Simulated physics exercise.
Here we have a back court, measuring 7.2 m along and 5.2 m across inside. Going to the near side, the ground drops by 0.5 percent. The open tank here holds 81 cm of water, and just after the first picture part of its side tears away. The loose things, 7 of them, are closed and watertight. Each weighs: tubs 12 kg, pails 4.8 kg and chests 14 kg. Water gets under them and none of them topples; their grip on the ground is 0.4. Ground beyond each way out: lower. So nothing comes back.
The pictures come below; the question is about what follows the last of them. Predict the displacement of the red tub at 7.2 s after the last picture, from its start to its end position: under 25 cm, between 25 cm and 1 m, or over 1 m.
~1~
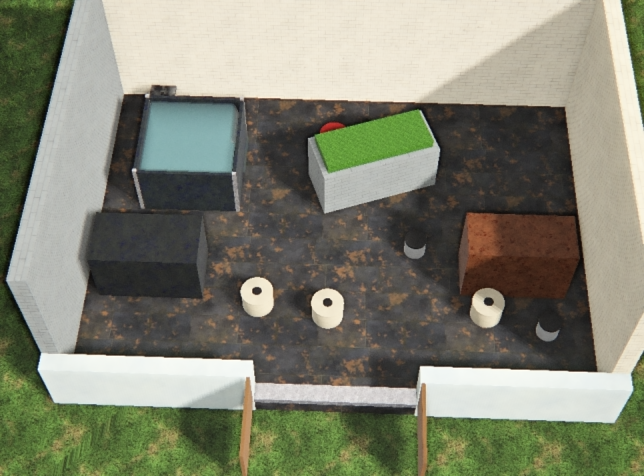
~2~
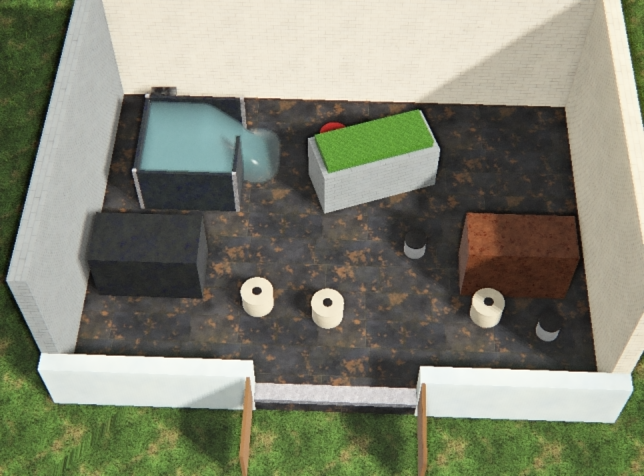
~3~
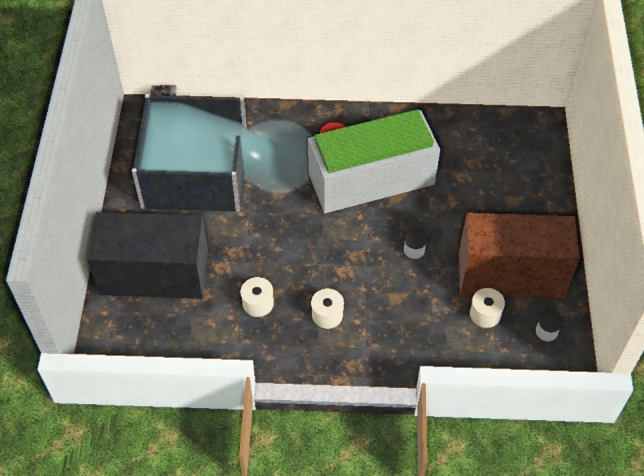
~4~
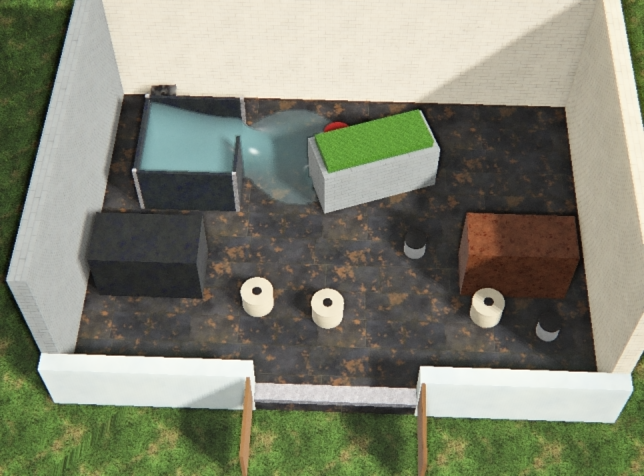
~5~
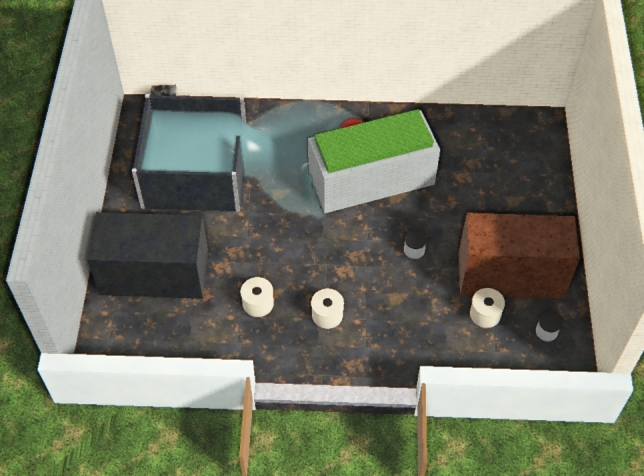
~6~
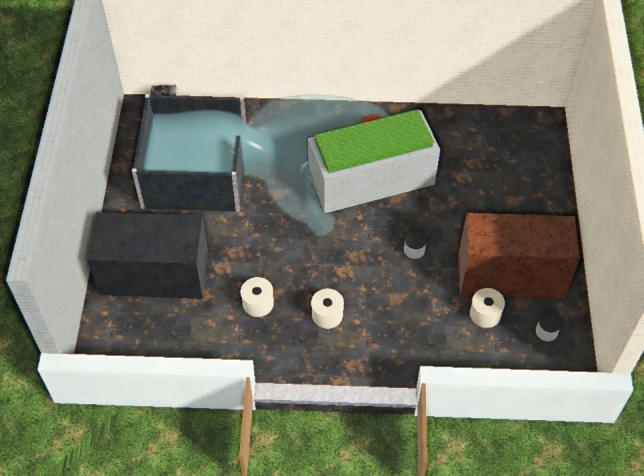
Over 1 m.
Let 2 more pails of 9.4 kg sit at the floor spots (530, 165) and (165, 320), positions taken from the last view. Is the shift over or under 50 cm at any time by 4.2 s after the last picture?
Beyond the mark, below the mark.
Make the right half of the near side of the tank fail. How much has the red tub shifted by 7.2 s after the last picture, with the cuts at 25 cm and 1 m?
Result: Red tub essentially stationary.
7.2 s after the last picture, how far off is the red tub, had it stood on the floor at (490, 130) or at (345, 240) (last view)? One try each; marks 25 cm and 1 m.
At the first spot it winds up far off; at the second it shifts partway.
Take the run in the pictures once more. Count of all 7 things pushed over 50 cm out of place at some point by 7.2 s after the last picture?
2 in all.
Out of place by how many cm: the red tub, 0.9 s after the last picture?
Shift: About 300 cm.
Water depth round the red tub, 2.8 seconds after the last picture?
4 cm or so.
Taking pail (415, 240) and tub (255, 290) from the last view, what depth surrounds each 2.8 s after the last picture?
Some 1 cm at the first, some 2 cm at the second.
Then, 0.9 s after the last picture the red tub is near (521, 111), 3.0 m from its start, aground; 0 of 7 are out; 0 afloat.
Then, 2.8 s after the last picture the red tub is near (483, 218), 2.7 m from its start, aground; 0 of 7 are out; 0 afloat.
Then, 4.8 s after the last picture the red tub is near (431, 195), 1.9 m from its start, aground; 0 of 7 are out; 0 afloat.
Then, 7.2 s after the last picture the red tub is near (408, 192), 1.6 m from its start, aground; 0 of 7 are out; 0 afloat.
